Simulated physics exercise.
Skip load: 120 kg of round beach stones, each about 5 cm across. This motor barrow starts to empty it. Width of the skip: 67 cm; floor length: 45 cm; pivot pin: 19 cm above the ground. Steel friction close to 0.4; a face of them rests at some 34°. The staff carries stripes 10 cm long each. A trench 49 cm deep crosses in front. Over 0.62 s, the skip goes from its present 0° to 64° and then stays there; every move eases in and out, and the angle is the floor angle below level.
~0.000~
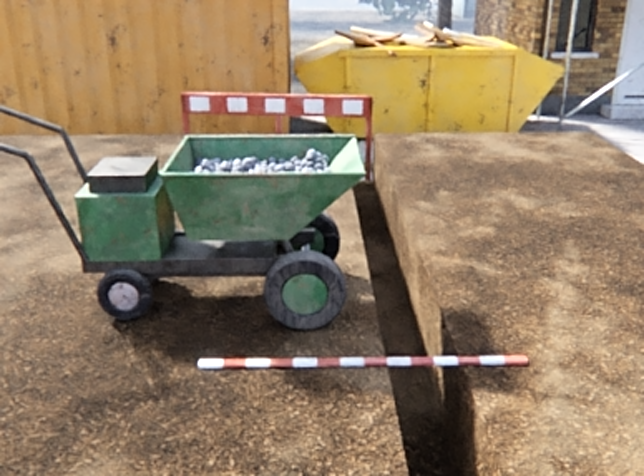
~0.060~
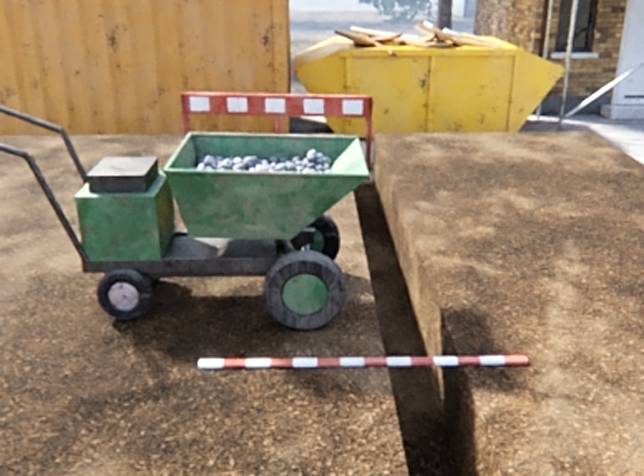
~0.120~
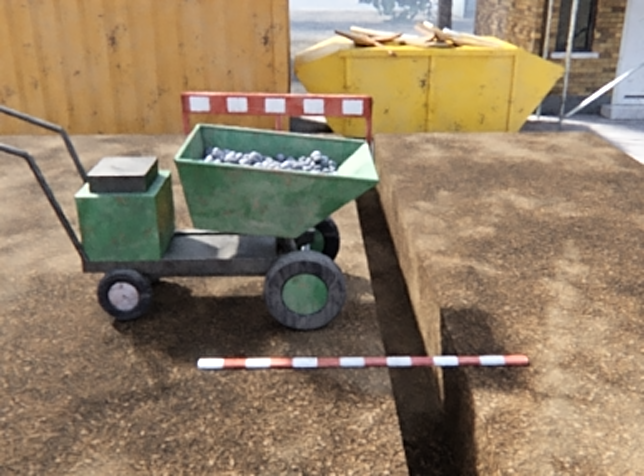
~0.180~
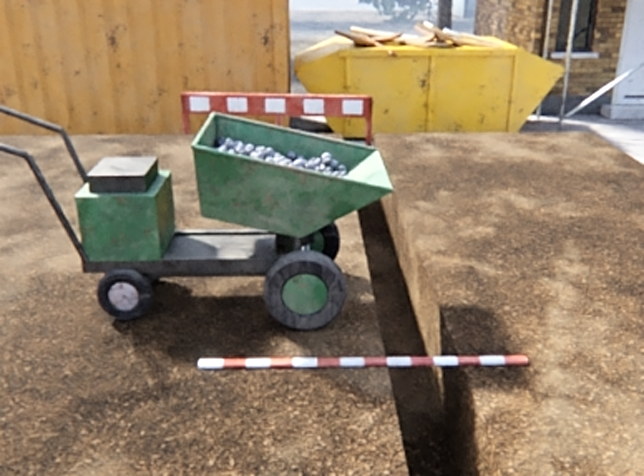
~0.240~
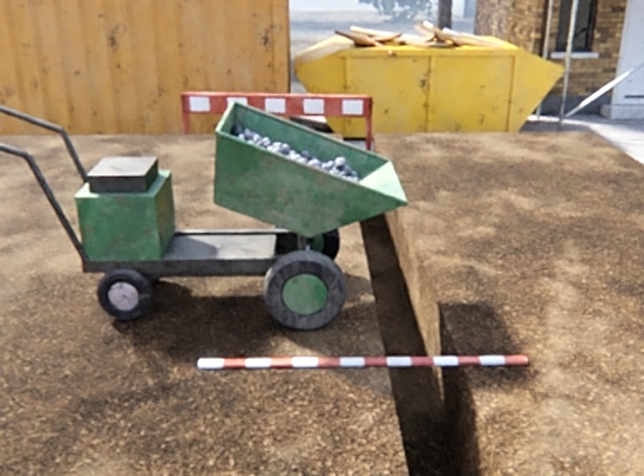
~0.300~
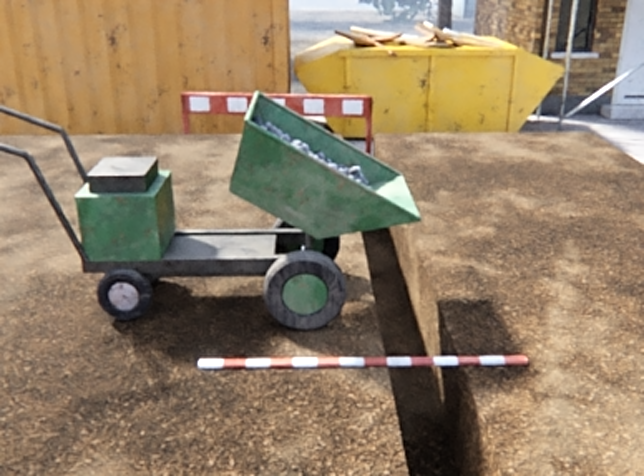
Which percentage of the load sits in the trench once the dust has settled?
Near 9 per cent.
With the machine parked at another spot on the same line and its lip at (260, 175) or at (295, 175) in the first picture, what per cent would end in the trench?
I'd expect close to 95 per cent at the first and 75 per cent at the second.
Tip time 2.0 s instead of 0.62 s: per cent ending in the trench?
With that timing, about 20 per cent.
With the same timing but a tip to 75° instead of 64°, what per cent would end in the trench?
I'd guess some 10 in a hundred.
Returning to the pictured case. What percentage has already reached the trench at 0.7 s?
By then, around 0 percent.
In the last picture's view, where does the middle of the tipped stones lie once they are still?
(505, 293).
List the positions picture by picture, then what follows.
In the first frame, the skip is at 0°, its lip at (365, 174); the top of the load is at (271, 165).
The second frame shows lip at (369, 176), floor tilted 2°, highest stones at (273, 164); the stones move at 0.4 m/s on average.
The third frame shows lip at (379, 181), floor tilted 6°, highest stones at (229, 159); the stones move at 0.8 m/s on average.
In the fourth frame, the skip is at 13°, its lip at (393, 190); the top of the load is at (229, 149); the stones move at 1.1 m/s on average.
The fifth frame shows lip at (408, 204), floor tilted 21°, highest stones at (243, 138); the stones move at 1.3 m/s on average.
In the sixth frame, the skip is at 30°, its lip at (421, 220); the top of the load is at (259, 128); the stones move at 1.3 m/s on average.
After 0.5 s the floor is at 53°; 100 % in the skip; the foremost stones are at (405, 228).
After 0.7 s the floor is at 64°; 83 % in the skip, 17 % past the trench; the foremost stones are at (488, 298).
After 1.1 s the floor is at 64°; 19 % in the skip, 1 % in the trench, 80 % past the trench; the foremost stones are at (632, 290).
After 3.0 s the floor is at 64°; 0 % in the skip, 9 % in the trench, 91 % past the trench; the foremost stones are past the picture's edge.
